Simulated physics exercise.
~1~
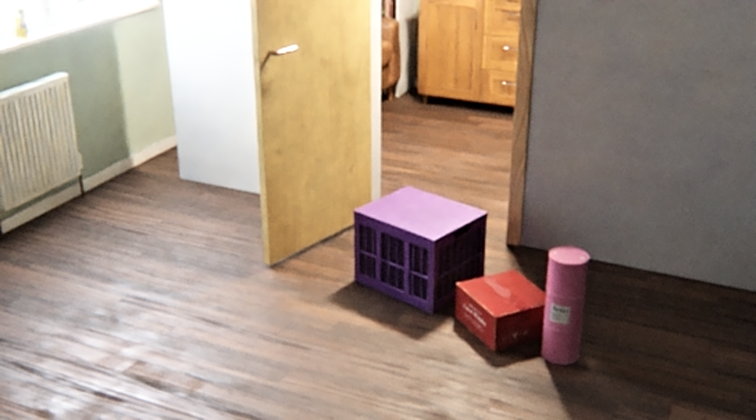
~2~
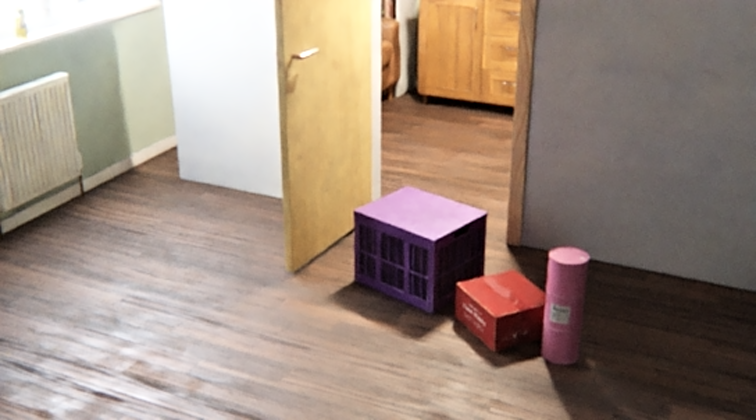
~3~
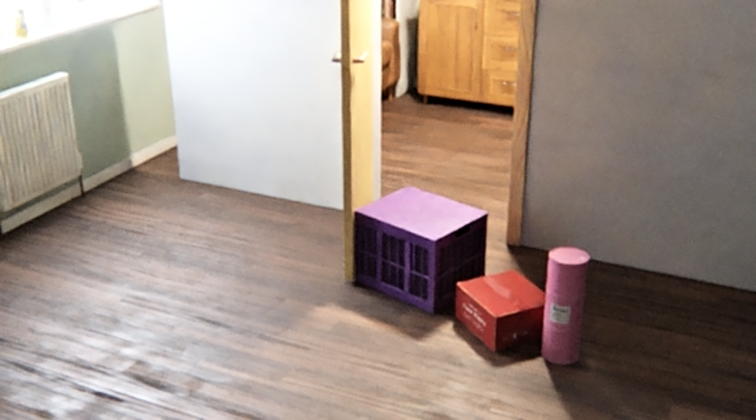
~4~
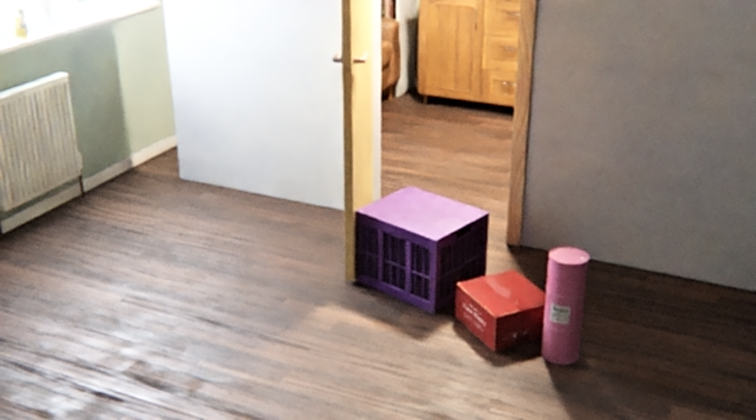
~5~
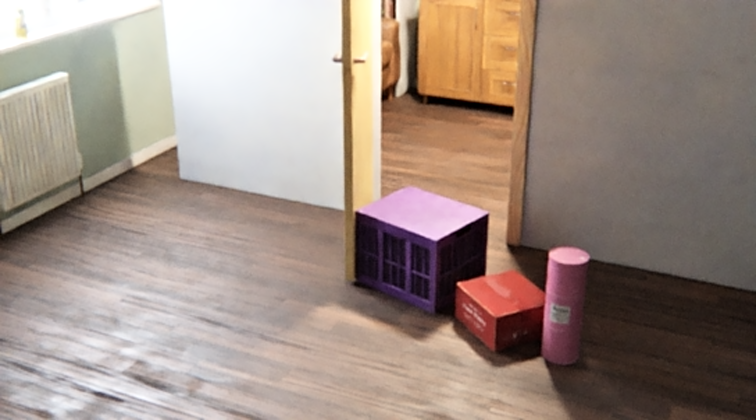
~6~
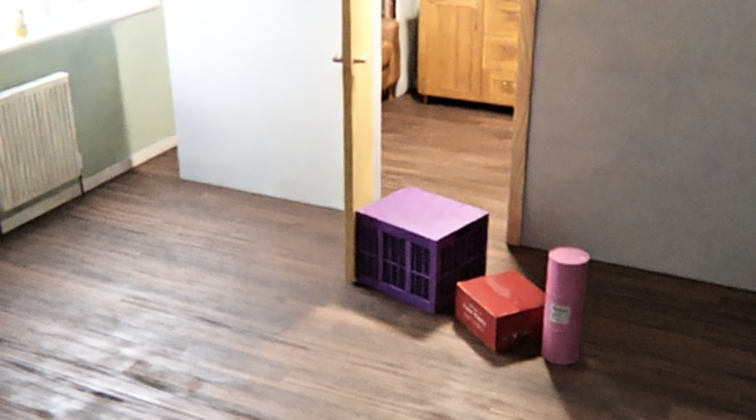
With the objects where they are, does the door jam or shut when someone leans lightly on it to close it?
The door jams, because the purple crate is standing in its way.
